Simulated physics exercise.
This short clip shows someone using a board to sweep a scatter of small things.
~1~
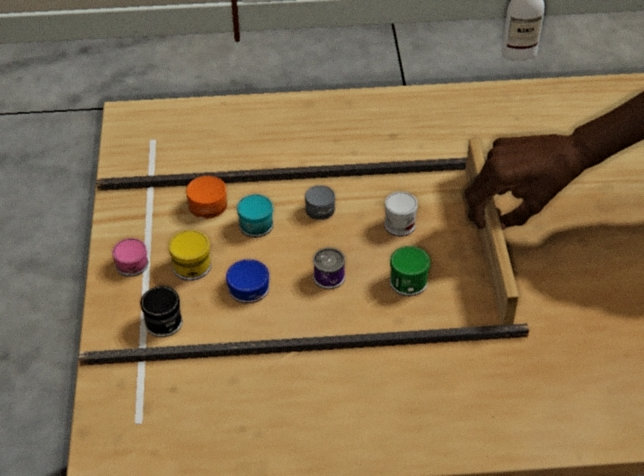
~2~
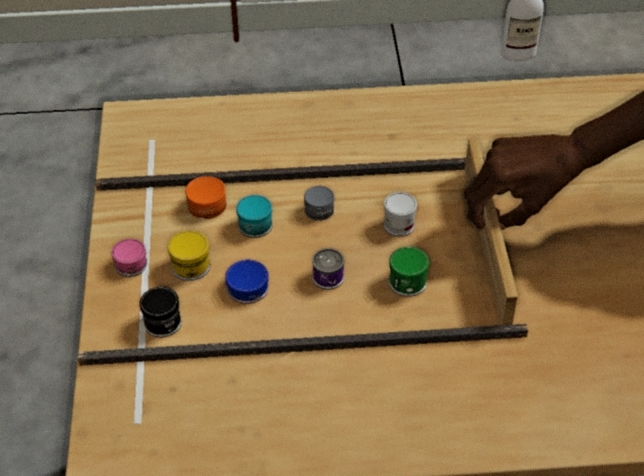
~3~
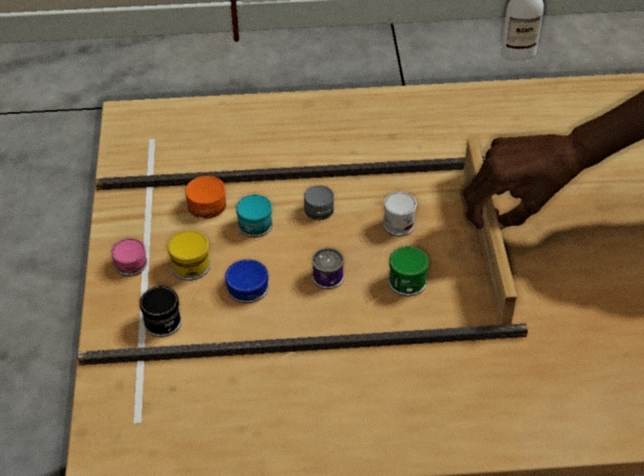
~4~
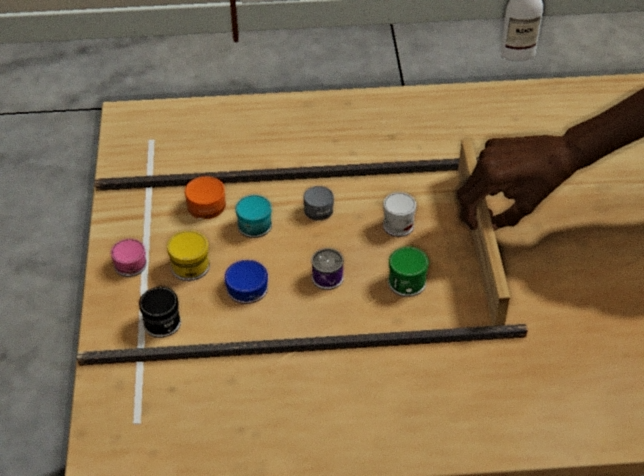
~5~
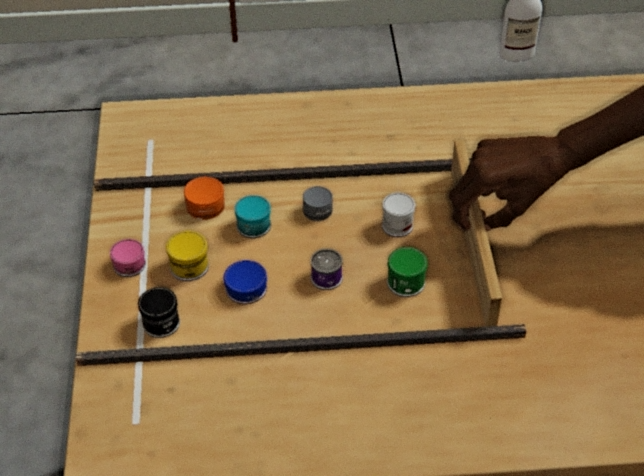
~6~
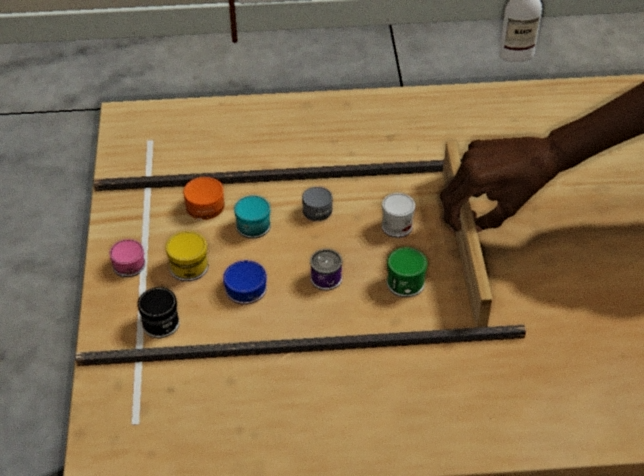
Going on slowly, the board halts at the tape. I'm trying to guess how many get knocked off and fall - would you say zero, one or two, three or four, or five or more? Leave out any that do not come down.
Honestly, the push sends one or two of them over the end.
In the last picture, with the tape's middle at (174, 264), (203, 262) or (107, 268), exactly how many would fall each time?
So, one try after another, the floor gets 0, then 0, then 4.
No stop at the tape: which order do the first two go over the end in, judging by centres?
Order: Pink pot first, blue tin second.
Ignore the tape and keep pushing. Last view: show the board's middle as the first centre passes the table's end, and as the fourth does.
First at (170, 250), next at (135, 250).
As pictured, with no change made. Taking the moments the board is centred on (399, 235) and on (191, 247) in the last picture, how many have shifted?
Counting first: 2, next 10.
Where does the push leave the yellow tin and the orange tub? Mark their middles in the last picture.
Going in order, first (95, 255) and next (127, 195).
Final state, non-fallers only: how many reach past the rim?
I count 3 overhanging.
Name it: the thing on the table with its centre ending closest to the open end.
The one in question is the blue tin.
Soon after, none off yet; pink pot at rest near (128, 258); black tin at rest near (159, 313); yellow tin at rest near (188, 256).
After that, none off yet; pink pot at rest near (128, 258); black tin at rest near (159, 313); yellow tin at rest near (184, 255).
In the end, the number that fall off is one or two; gone, pink pot.
